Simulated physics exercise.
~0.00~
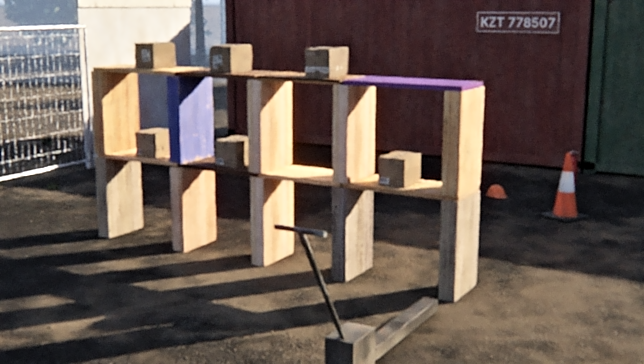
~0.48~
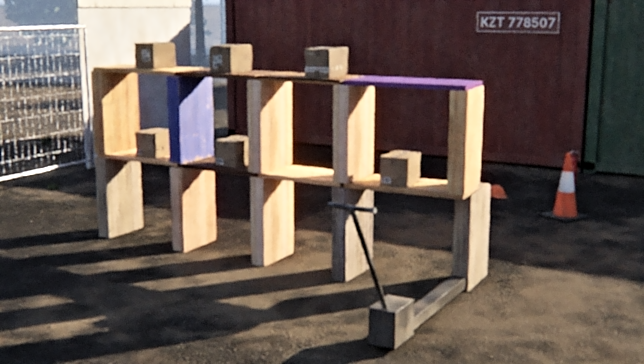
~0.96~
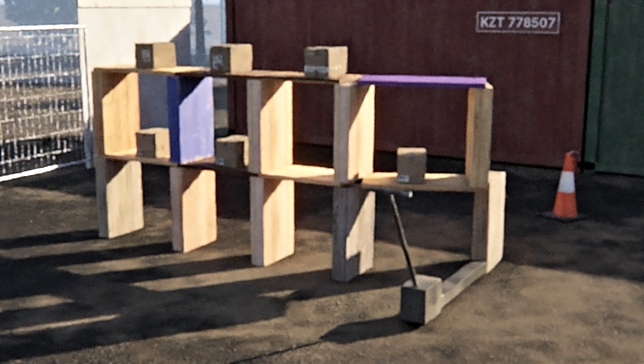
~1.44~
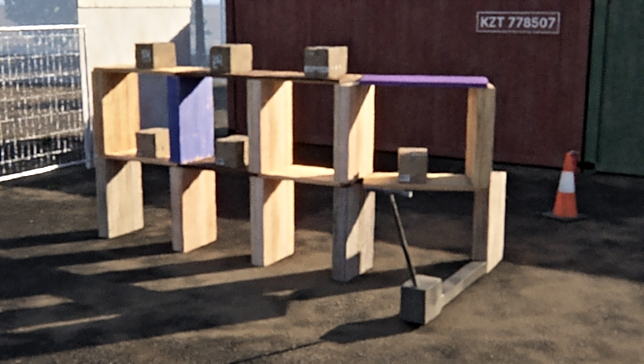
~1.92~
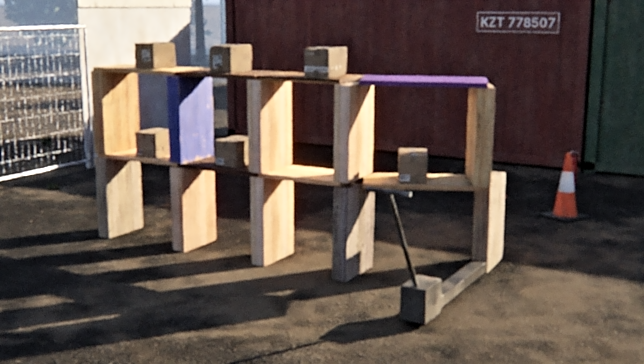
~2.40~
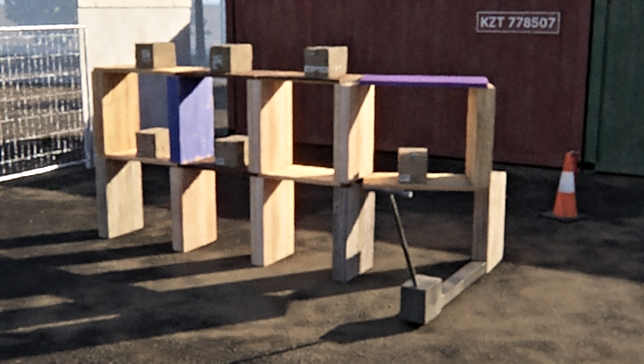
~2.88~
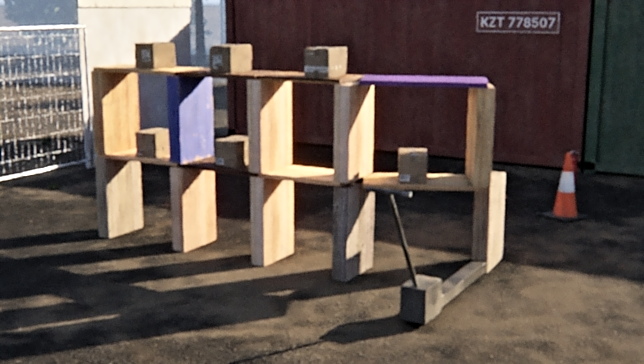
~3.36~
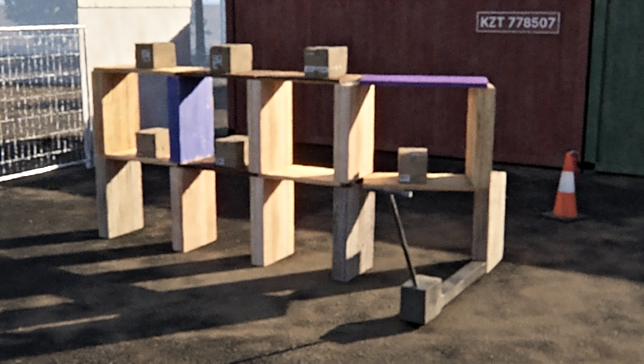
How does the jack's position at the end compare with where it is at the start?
At the end the jack sits farther to the right and farther back from the viewer than at the start.
